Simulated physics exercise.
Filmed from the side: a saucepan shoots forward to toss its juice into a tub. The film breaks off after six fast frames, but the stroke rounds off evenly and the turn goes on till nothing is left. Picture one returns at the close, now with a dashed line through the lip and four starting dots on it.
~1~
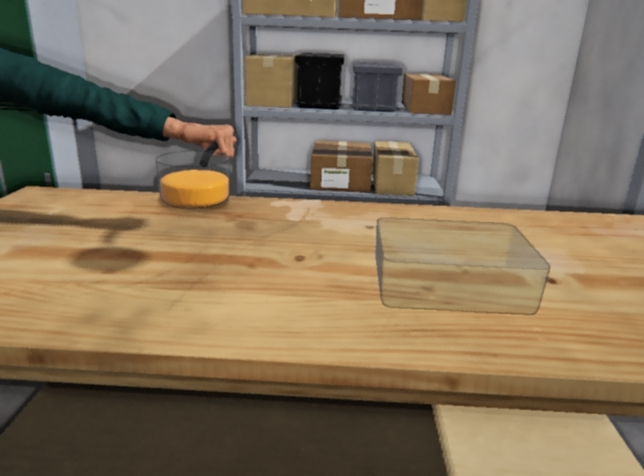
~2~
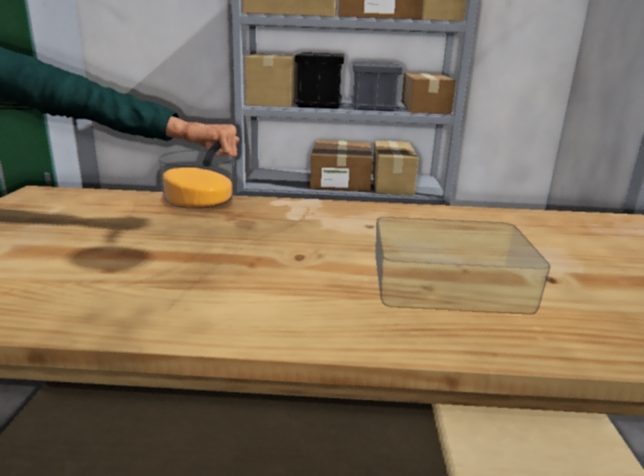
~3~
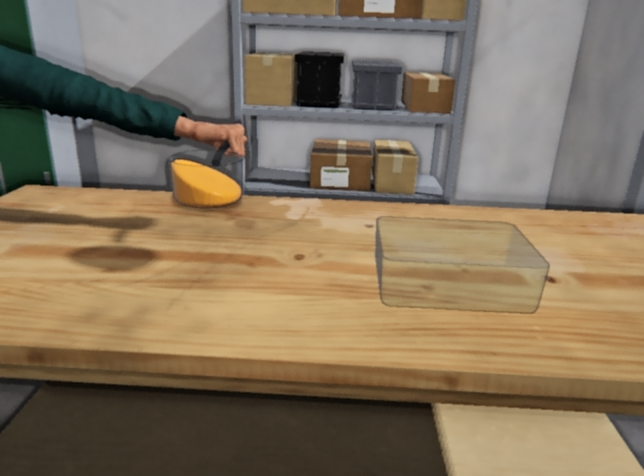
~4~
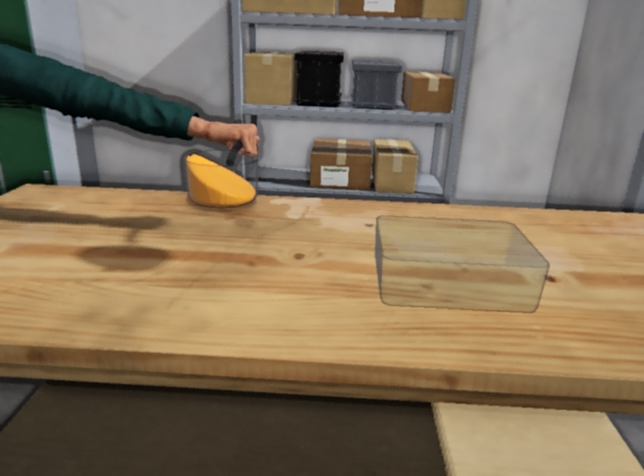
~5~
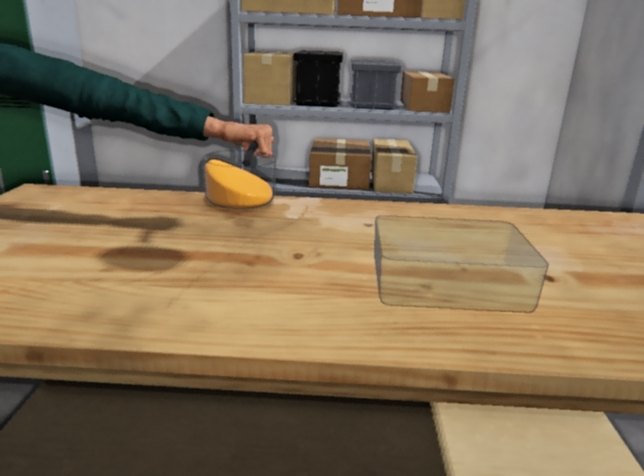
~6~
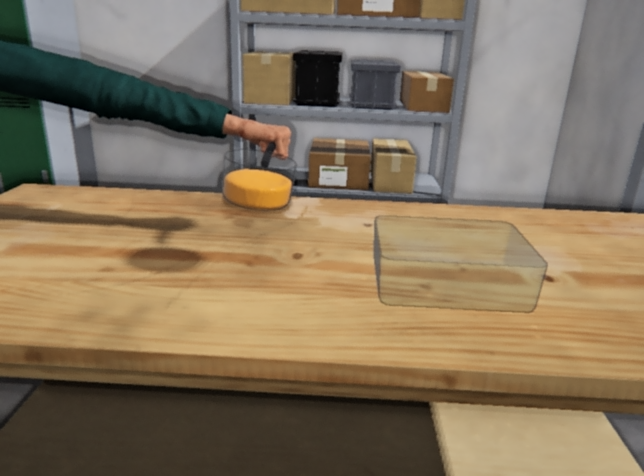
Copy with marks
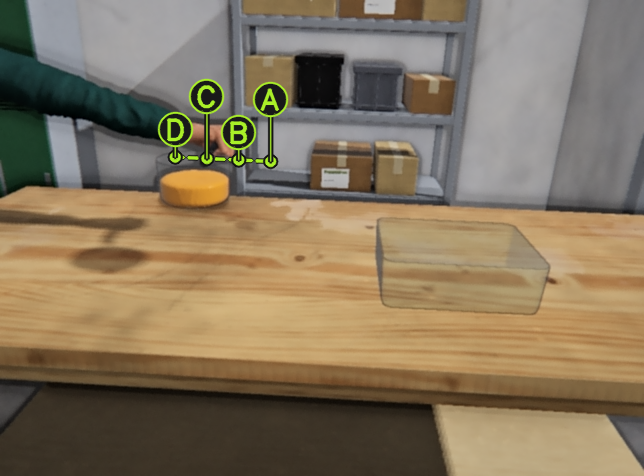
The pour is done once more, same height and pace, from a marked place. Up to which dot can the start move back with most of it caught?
Go for A.
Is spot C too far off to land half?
Yes.
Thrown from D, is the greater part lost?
Yes.
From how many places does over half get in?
One of them.
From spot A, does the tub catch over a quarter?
Yes.
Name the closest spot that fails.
It is B.
On the marked copy, A at (270, 161); B at (238, 160); C at (206, 158); D at (175, 157).
For spot A, about 65 % lands in the tub, 31 % falls short and 4 % goes beside or beyond.
For spot B, about 31 % lands in the tub, 67 % falls short.
For spot C, about 1 % lands in the tub, 98 % falls short.
For spot D, about 0 % lands in the tub, 100 % falls short.
